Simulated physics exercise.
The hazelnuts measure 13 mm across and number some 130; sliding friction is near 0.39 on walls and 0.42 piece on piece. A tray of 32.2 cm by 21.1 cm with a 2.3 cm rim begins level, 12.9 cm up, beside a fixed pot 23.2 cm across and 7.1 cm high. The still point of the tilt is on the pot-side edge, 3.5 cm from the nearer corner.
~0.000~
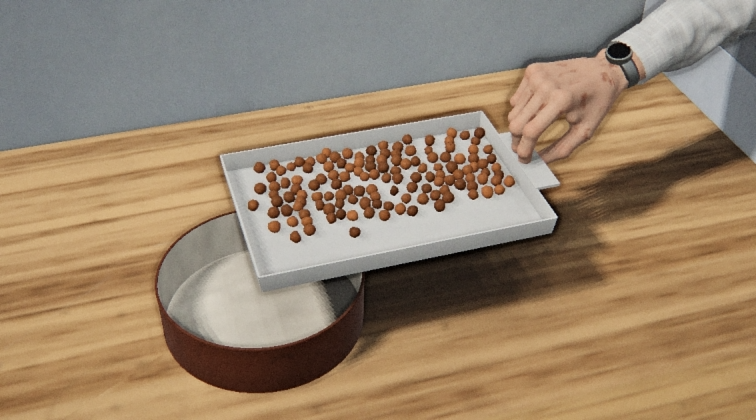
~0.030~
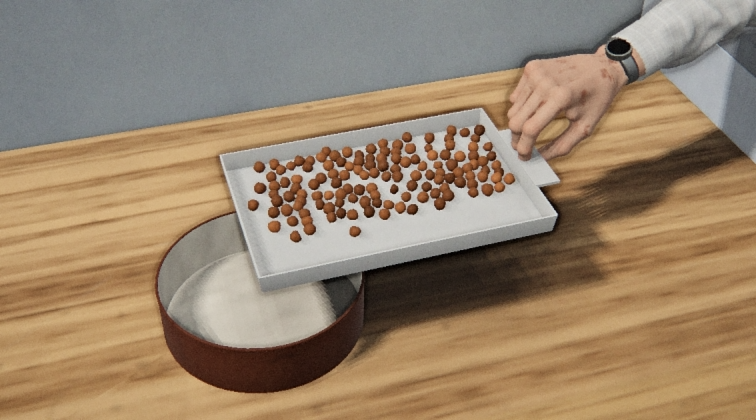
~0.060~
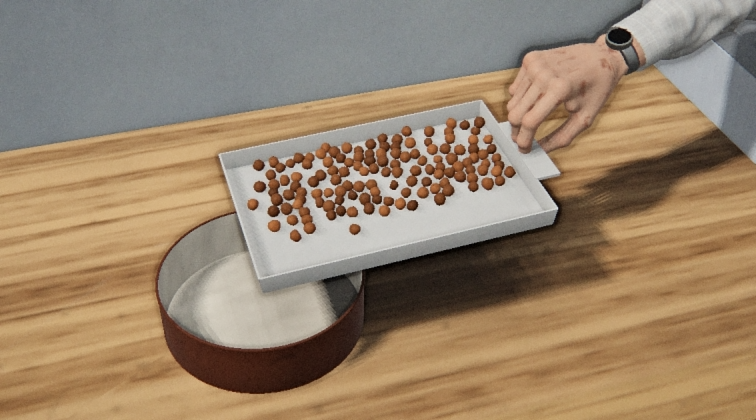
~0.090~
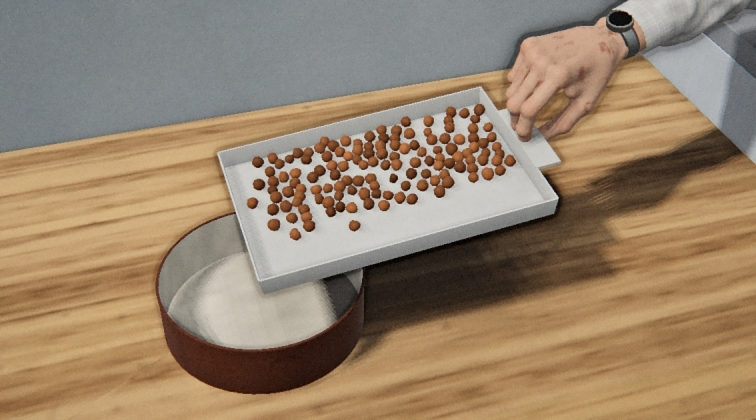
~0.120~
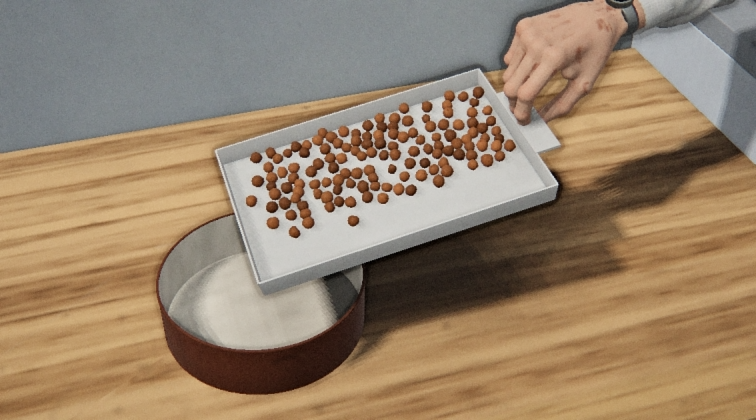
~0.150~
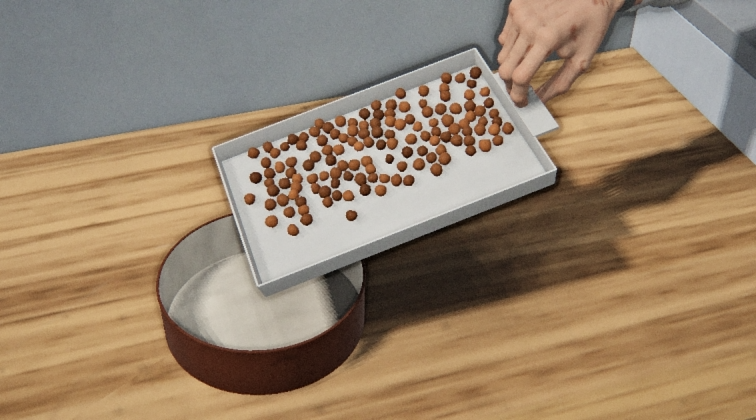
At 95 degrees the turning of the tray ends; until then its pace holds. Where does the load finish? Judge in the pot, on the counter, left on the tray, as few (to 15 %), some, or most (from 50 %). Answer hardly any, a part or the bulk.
In the pot: A part; on the counter: The bulk; left on the tray: Hardly any.
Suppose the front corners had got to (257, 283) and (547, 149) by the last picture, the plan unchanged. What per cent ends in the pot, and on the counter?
Pot 35, counter 65.
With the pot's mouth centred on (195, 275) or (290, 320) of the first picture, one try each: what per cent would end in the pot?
About 50 and 55 per cent.
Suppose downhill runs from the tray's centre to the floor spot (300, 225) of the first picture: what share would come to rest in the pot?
About 55 per cent.
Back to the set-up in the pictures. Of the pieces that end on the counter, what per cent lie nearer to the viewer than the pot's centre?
Some 100 per cent.
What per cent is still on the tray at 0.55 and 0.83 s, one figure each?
About 100, 10.
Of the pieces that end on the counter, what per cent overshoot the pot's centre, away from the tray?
Some 100 per cent.
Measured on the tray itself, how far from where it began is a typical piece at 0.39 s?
Roughly 4 cm.
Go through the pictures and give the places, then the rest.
Tray tilt 0 degrees, front corners at (261, 275) and (554, 216); middle of the pieces at (386, 178); pot at (261, 273), in the first frame.
Tray tilt 1 degrees, front corners at (261, 276) and (554, 214); middle of the pieces at (386, 176), in the second frame.
Tray tilt 3 degrees, front corners at (261, 277) and (554, 208); middle of the pieces at (386, 172), in the third frame.
Tray tilt 6 degrees, front corners at (261, 279) and (555, 197), lowest corner left front; middle of the pieces at (385, 165), in the fourth frame.
Tray tilt 10 degrees, front corners at (260, 281) and (555, 184), lowest corner left front; middle of the pieces at (384, 155), in the fifth frame.
Tray tilt 15 degrees, front corners at (260, 284) and (553, 168), lowest corner left front; middle of the pieces at (381, 145); pot at (262, 274). The tray's pace is about 170 degrees a second, in the sixth frame.
After 0.39 s, tilt 56 degrees; the tray holds 100 %, the pot 0 %.
After 0.55 s, tilt 83 degrees; the tray holds 100 %, the pot 0 %.
Then, at 0.83 s, tilt 95 degrees; the tray holds 10 %, the pot 25 %.
By 1.8 s all is still; pot 35 %, counter 65 %, tray 0 %.
